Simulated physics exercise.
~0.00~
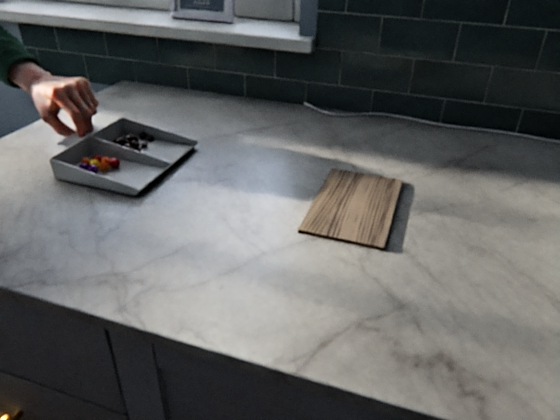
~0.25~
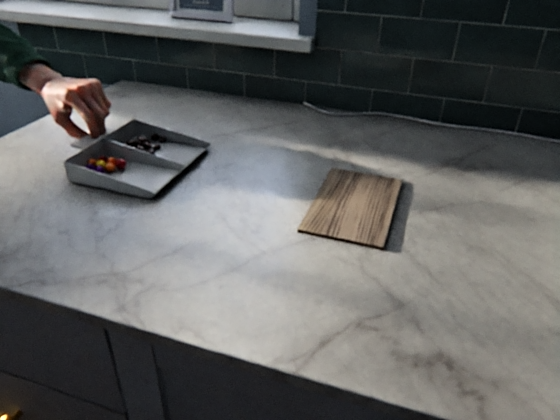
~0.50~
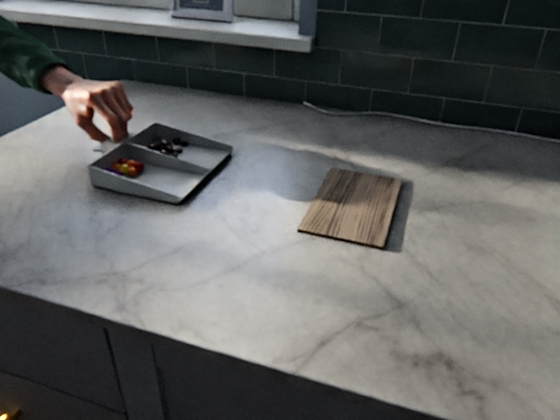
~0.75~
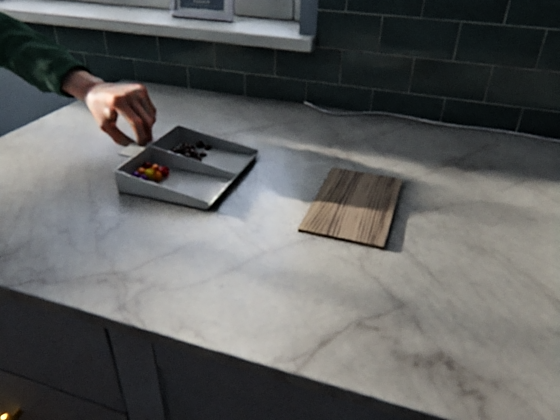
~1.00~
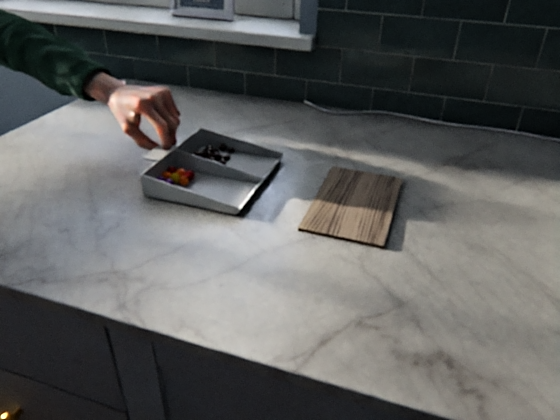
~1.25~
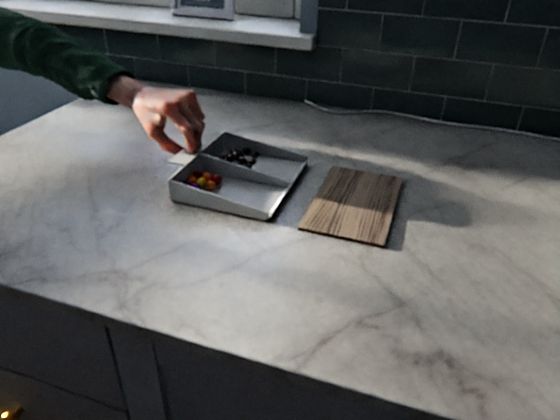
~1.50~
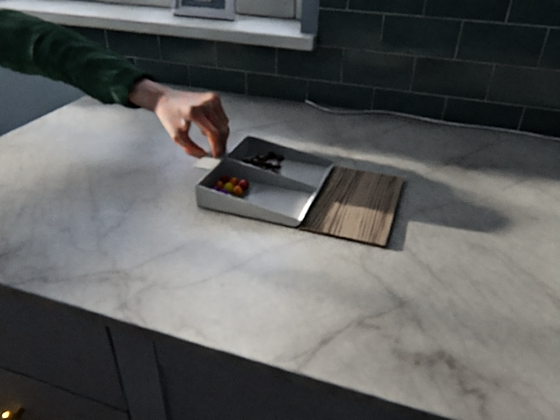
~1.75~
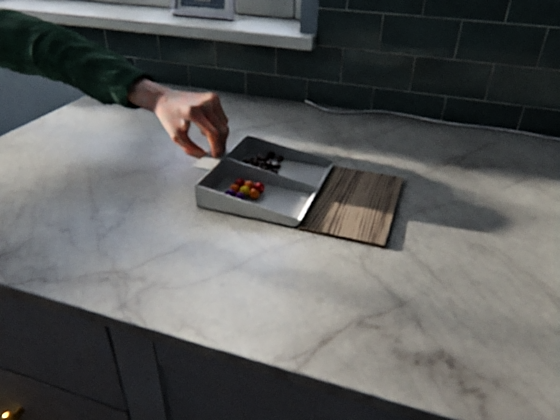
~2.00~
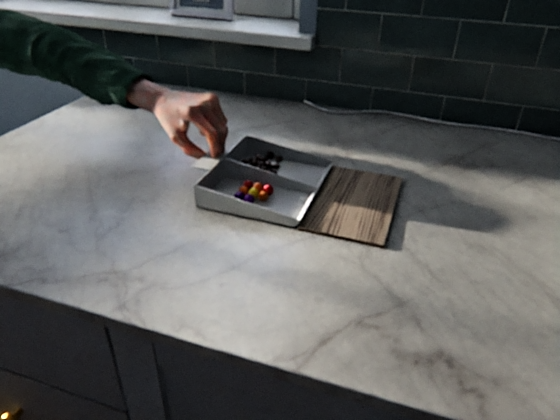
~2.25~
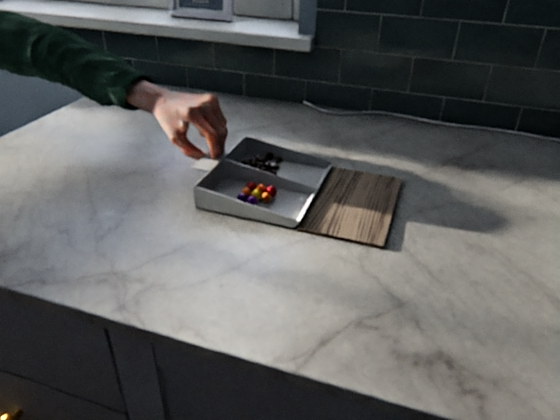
A divided tray pushed right by a hand stops at a board, and colourful pieces slide forward inside.
